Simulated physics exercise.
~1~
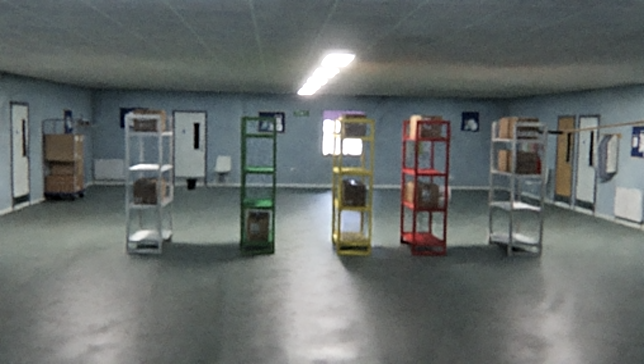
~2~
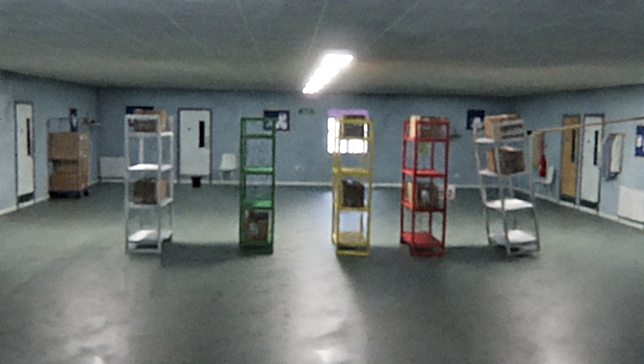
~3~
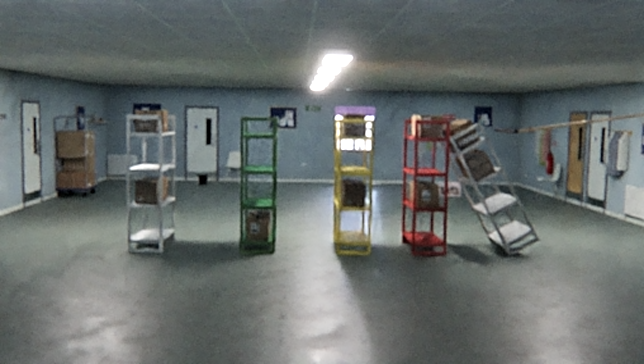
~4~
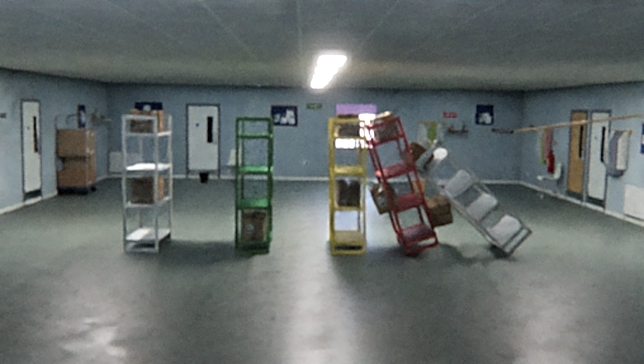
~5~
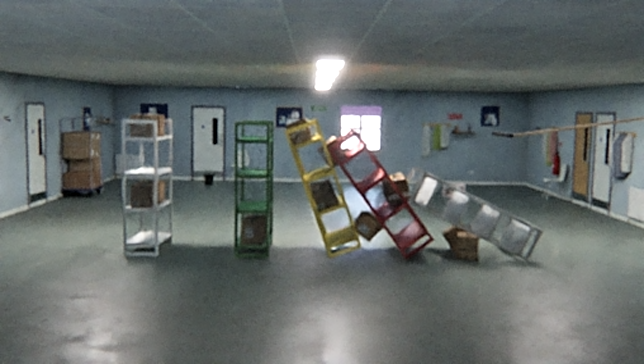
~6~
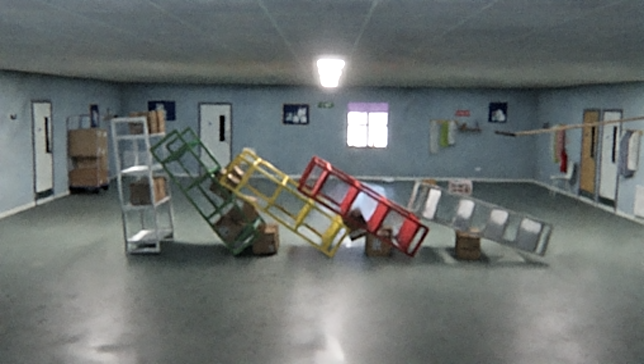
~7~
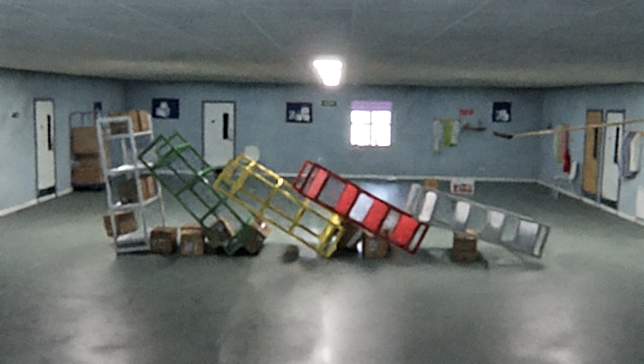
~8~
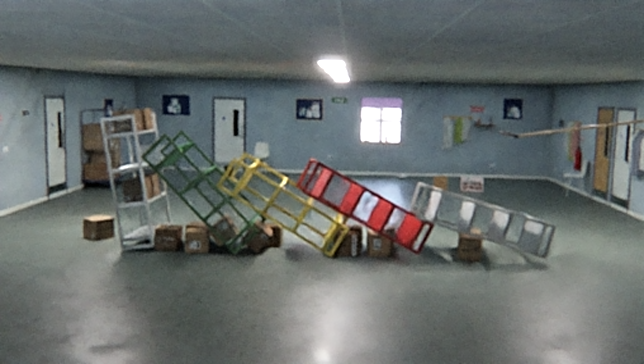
Grey shelving unit tips left into a row of racks, toppling red, yellow and green in turn, cartons spilling, leftmost left standing.
